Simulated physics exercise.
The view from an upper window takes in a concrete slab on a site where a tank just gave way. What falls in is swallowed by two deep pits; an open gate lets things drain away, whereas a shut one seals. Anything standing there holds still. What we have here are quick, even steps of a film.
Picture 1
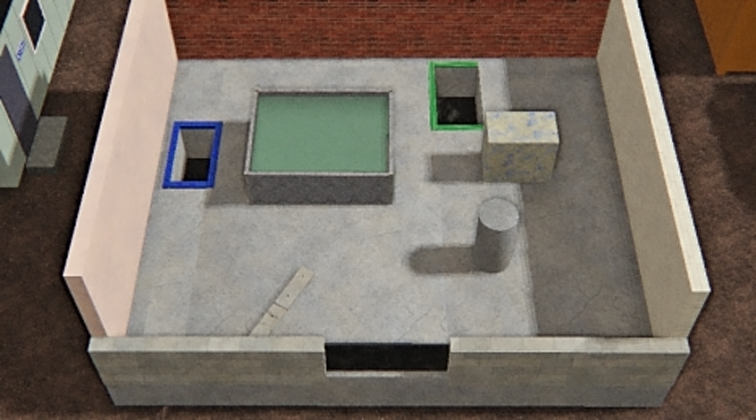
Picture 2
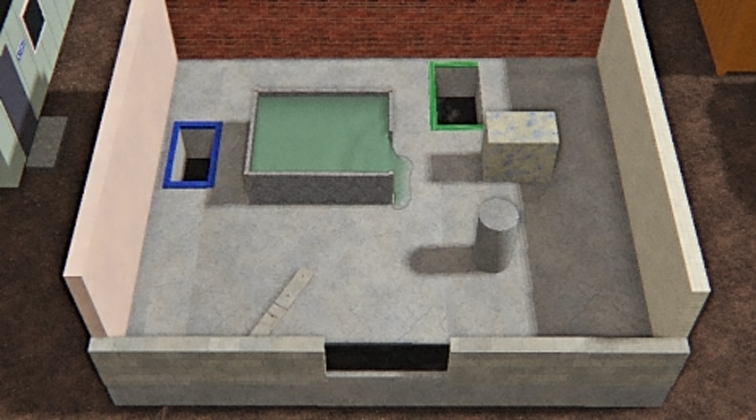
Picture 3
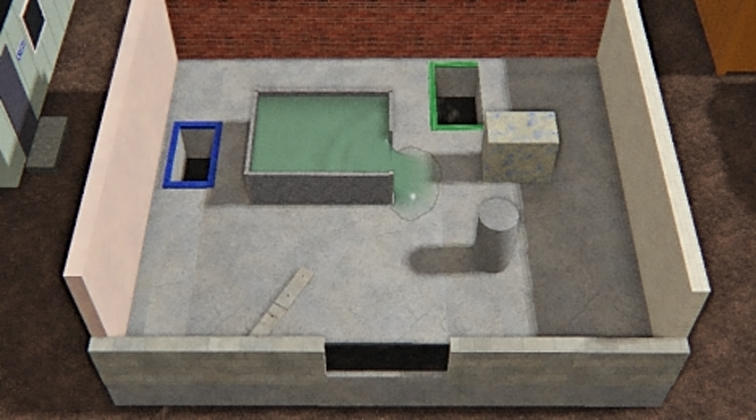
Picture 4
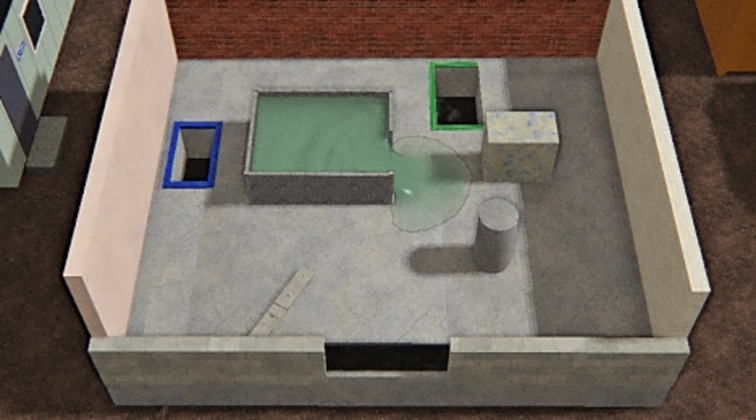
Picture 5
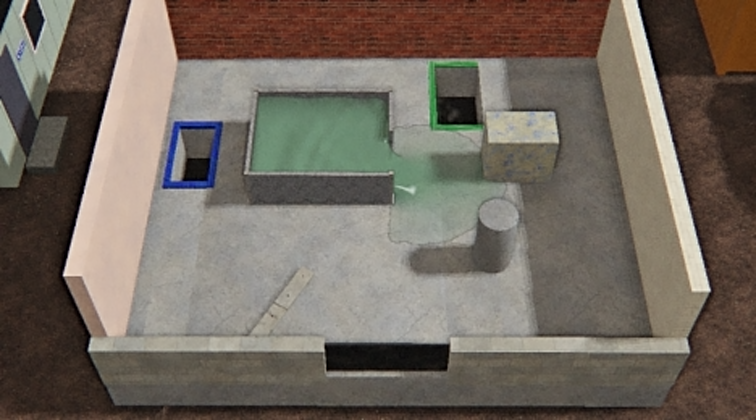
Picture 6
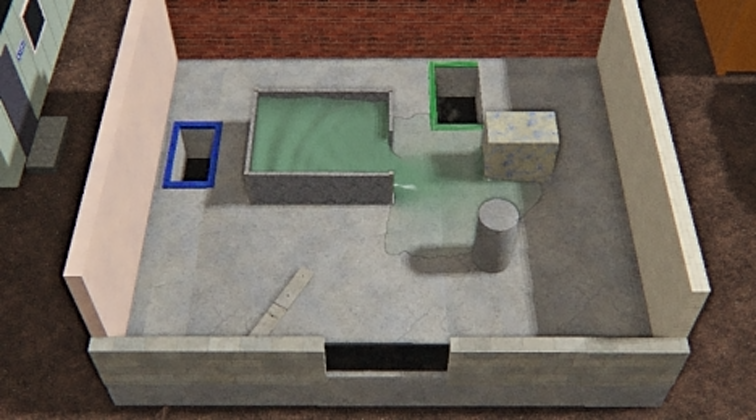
A raised open tank of green water on a concrete slab gave way on its right side, and the water poured out and spread rightward across the floor, reaching around a block and a grey cylinder.
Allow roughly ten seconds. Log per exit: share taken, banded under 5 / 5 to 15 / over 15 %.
Result: Gate: Short of a twentieth; blue pit: Short of a twentieth; green pit: Upwards of fifteen per cent.
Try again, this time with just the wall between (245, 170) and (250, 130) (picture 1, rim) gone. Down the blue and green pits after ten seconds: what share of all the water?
In percent: Blue 40, green 0.
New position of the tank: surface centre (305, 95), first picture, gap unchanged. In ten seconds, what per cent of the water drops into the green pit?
Share for the green pit - 30 in a hundred.
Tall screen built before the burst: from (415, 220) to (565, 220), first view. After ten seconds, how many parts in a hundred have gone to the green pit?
Green: 35 %.
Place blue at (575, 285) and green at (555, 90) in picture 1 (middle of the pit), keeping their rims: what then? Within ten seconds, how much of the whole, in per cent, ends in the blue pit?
Out of every hundred parts, the blue pit gets 10.
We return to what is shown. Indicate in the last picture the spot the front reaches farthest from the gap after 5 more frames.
Farthest reach: About (627, 244).
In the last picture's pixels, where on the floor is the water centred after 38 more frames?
Near (435, 202) in the last view.
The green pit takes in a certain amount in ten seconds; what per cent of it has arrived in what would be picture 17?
About 15 per cent.
A moment on, water covers 20 % of the floor; the gate 0 %, the blue pit 0 %, the green pit 1 %.
Next, water covers 30 % of the floor; the gate 0 %, the blue pit 0 %, the green pit 3 %.
Then, water covers 40 % of the floor; the gate 0 %, the blue pit 0 %, the green pit 7 %.
Later, water covers 60 % of the floor; the gate 0 %, the blue pit 0 %, the green pit 12 %.
In the end, water covers 75 % of the floor; the gate 0 %, the blue pit 0 %, the green pit 24 %.
